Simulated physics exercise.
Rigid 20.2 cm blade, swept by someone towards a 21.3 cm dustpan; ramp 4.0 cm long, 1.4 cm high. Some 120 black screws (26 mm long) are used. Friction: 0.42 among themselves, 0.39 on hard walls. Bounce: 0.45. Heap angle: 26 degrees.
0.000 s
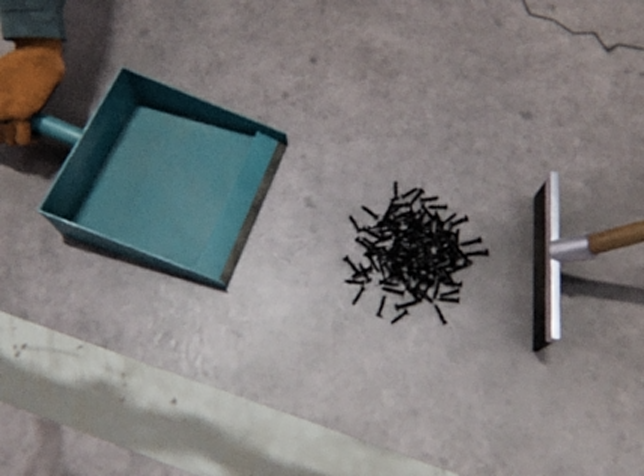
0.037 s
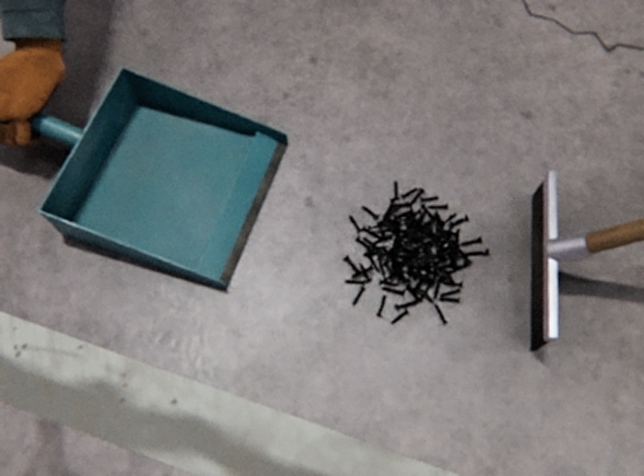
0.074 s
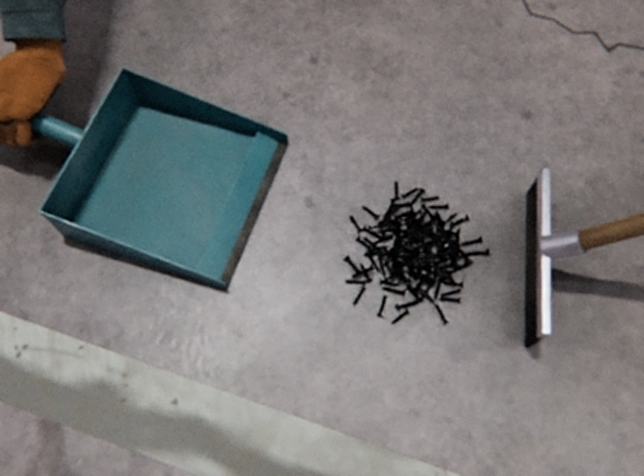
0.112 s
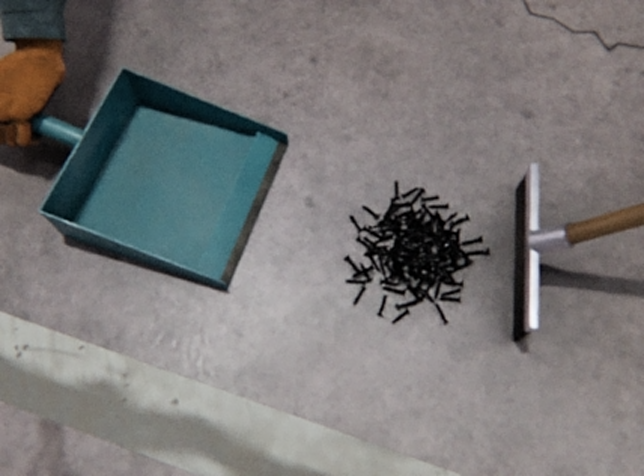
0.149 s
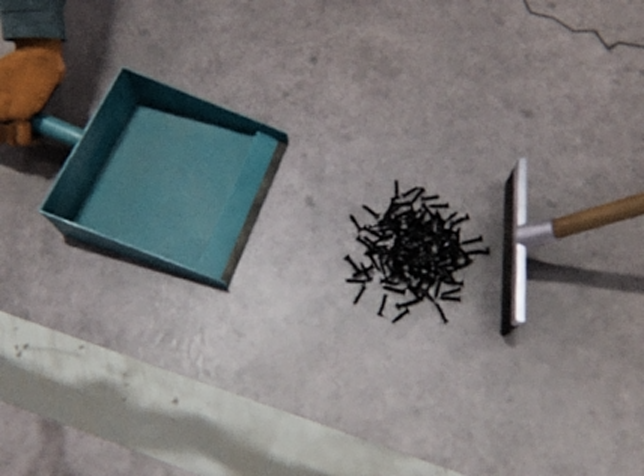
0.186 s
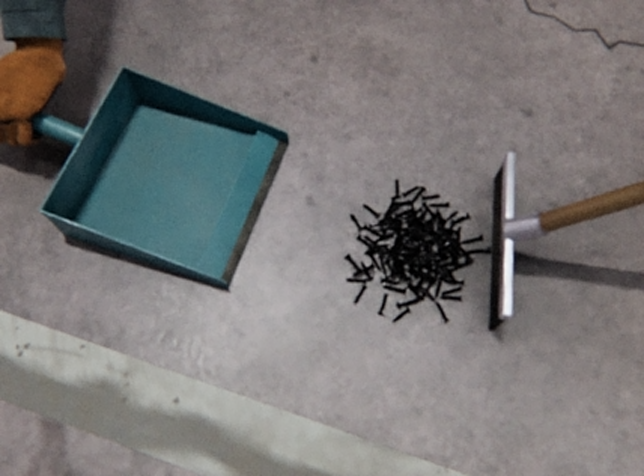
A broom-like tool with a straight, rigid blade and a wooden handle slides left across a grey concrete floor, seen from above by a still camera, closing the gap to a heap of small black screws. The screws lie unmoved near the centre. At left, an orange-gloved hand holds a teal dustpan still, its open edge facing the heap, above a pale band crossing the floor.
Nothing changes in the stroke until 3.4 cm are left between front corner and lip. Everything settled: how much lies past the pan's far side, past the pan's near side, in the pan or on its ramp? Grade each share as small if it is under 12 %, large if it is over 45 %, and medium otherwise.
Past the pan's far side: Small; past the pan's near side: Small; in the pan or on its ramp: Small.
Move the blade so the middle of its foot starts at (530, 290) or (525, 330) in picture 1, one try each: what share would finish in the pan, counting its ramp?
The two tries give some 10 % and some 10 %.
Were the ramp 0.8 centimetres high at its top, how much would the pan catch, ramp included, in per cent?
About 5 %.
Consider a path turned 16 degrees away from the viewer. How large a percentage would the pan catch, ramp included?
That gives near 0 in a hundred.
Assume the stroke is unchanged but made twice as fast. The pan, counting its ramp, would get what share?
Then some 15 in a hundred.
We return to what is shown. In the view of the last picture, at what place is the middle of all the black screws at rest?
Roughly (289, 209).
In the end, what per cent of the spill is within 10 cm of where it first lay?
About 20 per cent.
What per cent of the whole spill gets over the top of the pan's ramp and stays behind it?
Estimate: Near 0 per cent of all.
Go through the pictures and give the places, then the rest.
The first frame shows blade from (552, 338) to (551, 179), moved 0.0 cm, 0 of the pieces shifted so far; middle of the pieces at (416, 247); pan at (165, 183).
The second frame shows blade from (550, 337) to (549, 178), moved 0.3 cm, 0 of the pieces shifted so far; middle of the pieces at (416, 247).
The third frame shows blade from (543, 333) to (543, 176), moved 1.1 cm, 0 of the pieces shifted so far; middle of the pieces at (417, 247).
The fourth frame shows blade from (530, 328) to (532, 171), moved 2.5 cm, 0 of the pieces shifted so far; middle of the pieces at (417, 247).
The fifth frame shows blade from (517, 321) to (520, 166), moved 4.0 cm, 0 of the pieces shifted so far; middle of the pieces at (417, 246).
The sixth frame shows blade from (504, 315) to (508, 160), moved 5.5 cm, 0 of the pieces shifted so far; middle of the pieces at (418, 245); pan at (166, 183). The blade's pace is about 0.40 m/s, heading 6 degrees away from the viewer's side.
After 0.48 s, middle of the blade 17 cm from the lip; 0 % over the lip, far side 0 %, near side 0 %.
Then, at 0.67 s, middle of the blade 10 cm from the lip; 0 % over the lip, far side 5 %, near side 0 %.
After 0.98 s, middle of the blade 5 cm from the lip; 5 % over the lip, far side 5 %, near side 0 %.
In the end, at 1.4 s, far side 5 %, near side 0 %, pan 5 %, in front of the lip or behind the blade 90 %.
